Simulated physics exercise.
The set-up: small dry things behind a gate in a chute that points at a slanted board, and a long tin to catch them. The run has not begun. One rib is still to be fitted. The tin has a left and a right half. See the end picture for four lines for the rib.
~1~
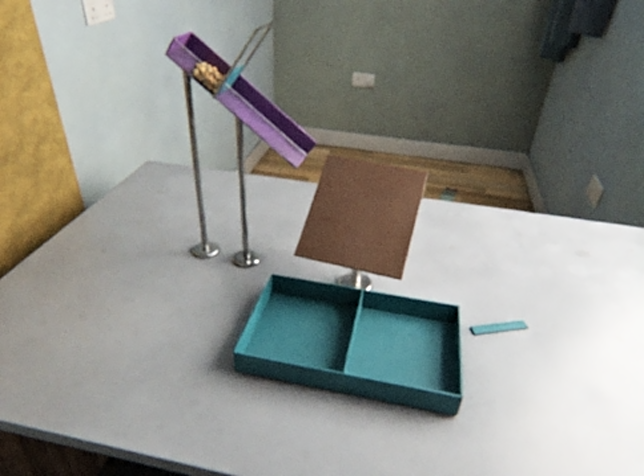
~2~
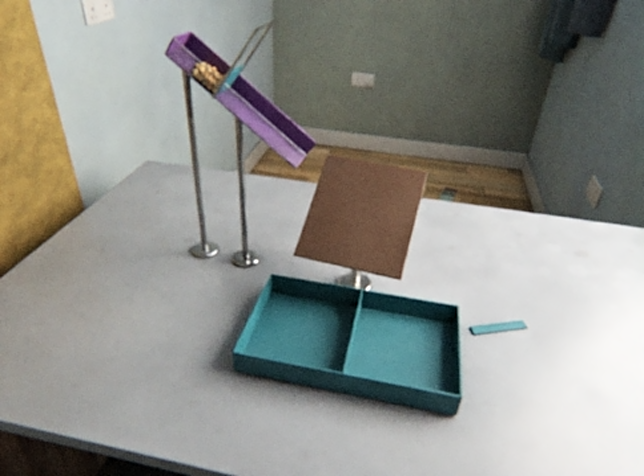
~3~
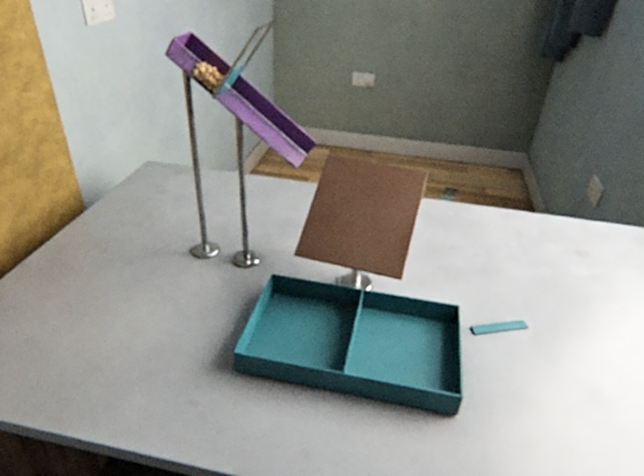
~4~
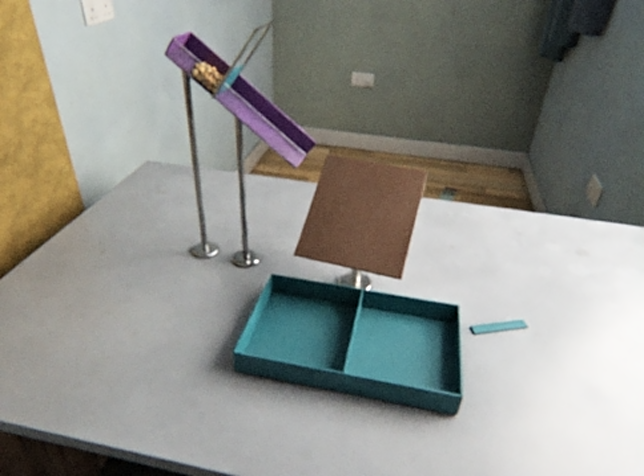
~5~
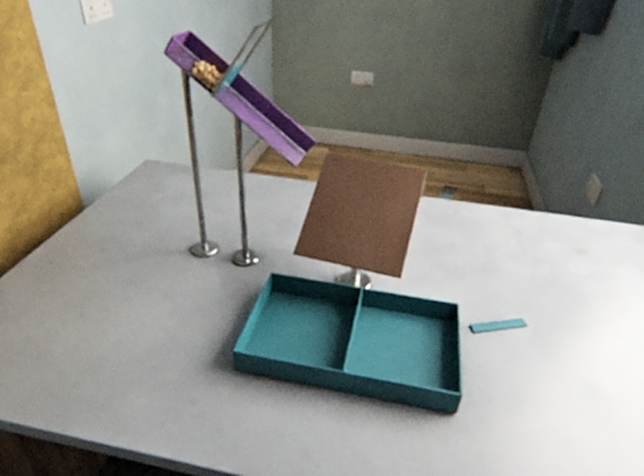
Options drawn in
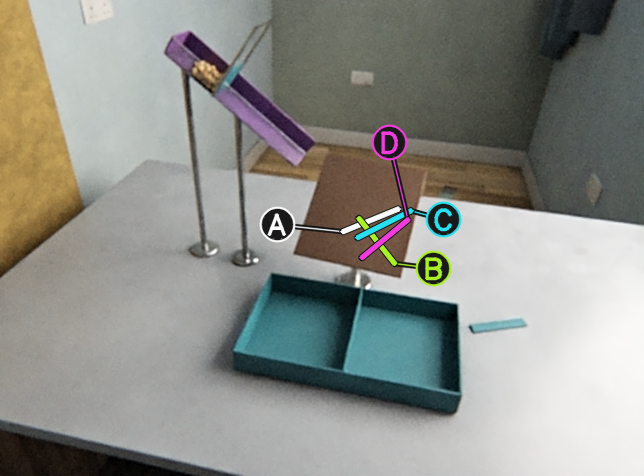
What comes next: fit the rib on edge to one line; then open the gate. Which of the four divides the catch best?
Use line B.
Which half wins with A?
Left.
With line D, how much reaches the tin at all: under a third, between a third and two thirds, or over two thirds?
Over two thirds.
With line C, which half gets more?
The left half.
On the marked copy, line A from (398, 209) to (343, 231); line B from (358, 218) to (394, 263); line C from (411, 210) to (357, 237); line D from (407, 219) to (361, 257).
With A, of what is caught, nearly all in the left half, a small part in the right.
With B, of what is caught, about a third in the left half, about two thirds in the right.
With C, of what is caught, nearly all in the left half, a small part in the right.
With D, of what is caught, nearly all in the left half, a small part in the right.
